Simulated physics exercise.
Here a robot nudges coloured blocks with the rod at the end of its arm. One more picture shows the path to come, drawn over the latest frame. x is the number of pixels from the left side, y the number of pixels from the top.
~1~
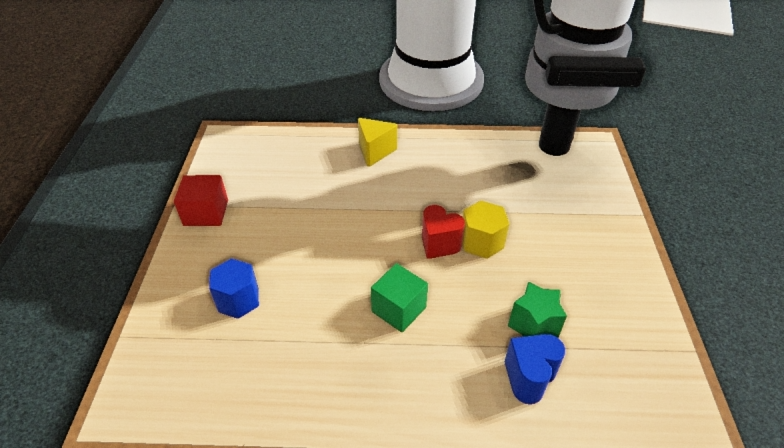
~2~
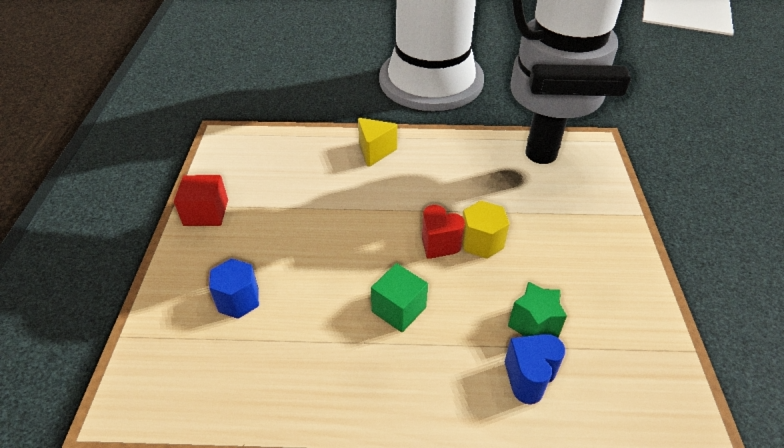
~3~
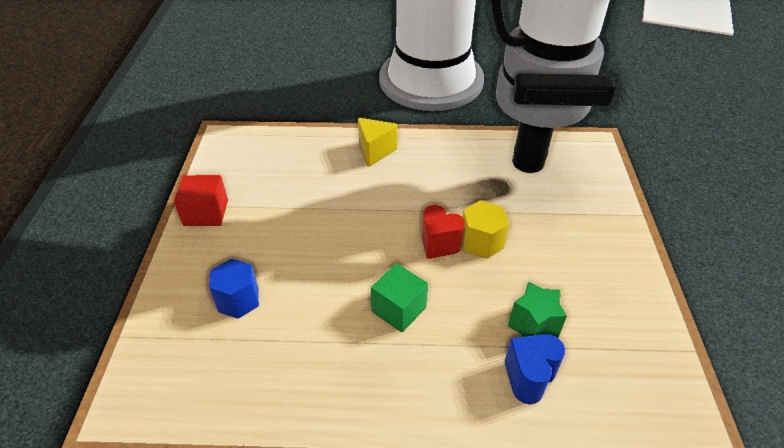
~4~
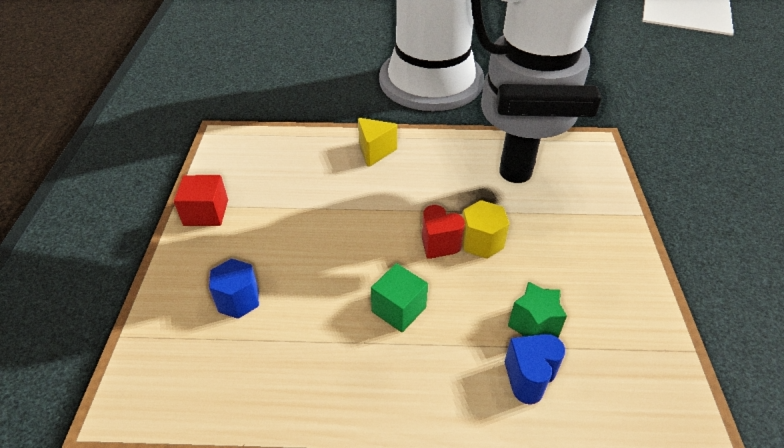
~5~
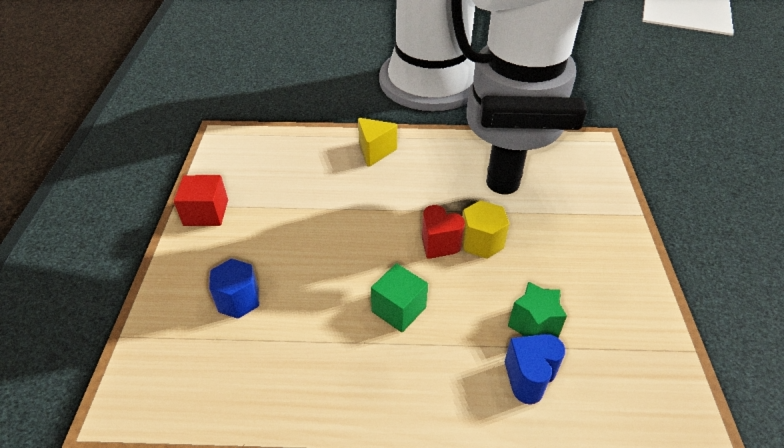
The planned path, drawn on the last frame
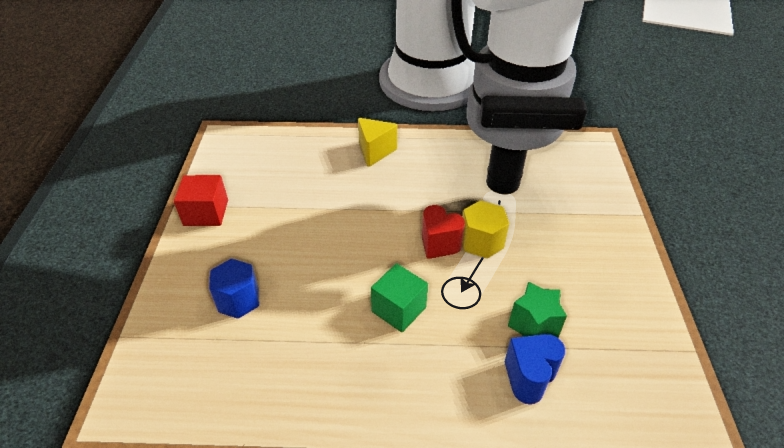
On a wooden board, a robot arm's black rod moving slightly left and nearer the yellow hexagonal block, coloured blocks staying still.
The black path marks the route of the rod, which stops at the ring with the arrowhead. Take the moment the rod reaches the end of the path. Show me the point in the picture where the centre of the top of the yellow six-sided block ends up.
By then it is at (432, 290).
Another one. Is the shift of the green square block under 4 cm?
Final answer: Yes.
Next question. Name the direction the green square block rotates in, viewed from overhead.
That block twists clockwise.
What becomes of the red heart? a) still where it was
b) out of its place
That would be b.
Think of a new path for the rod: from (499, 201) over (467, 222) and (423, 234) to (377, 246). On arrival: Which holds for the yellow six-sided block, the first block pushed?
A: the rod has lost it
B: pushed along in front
The answer is A.
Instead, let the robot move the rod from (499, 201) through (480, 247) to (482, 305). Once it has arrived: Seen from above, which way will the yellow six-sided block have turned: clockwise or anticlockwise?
From the top, the block rotates clockwise.
Path on the board, from (499, 201) via (490, 246), ending at (461, 293).
The first path, step by step. One third of the way, rod at (499, 214); red heart at (436, 222), turned 20° clockwise; yellow six-sided block at (480, 229).
Two thirds of the way, rod at (483, 245); red heart at (428, 225), turned 55° clockwise; yellow six-sided block at (456, 258), turned 30° clockwise.
At the end, rod at (464, 276); green square block at (384, 294), turned 35° clockwise; red heart at (428, 225), turned 55° clockwise; yellow six-sided block at (432, 290), turned 35° clockwise; green star-shaped block in place.
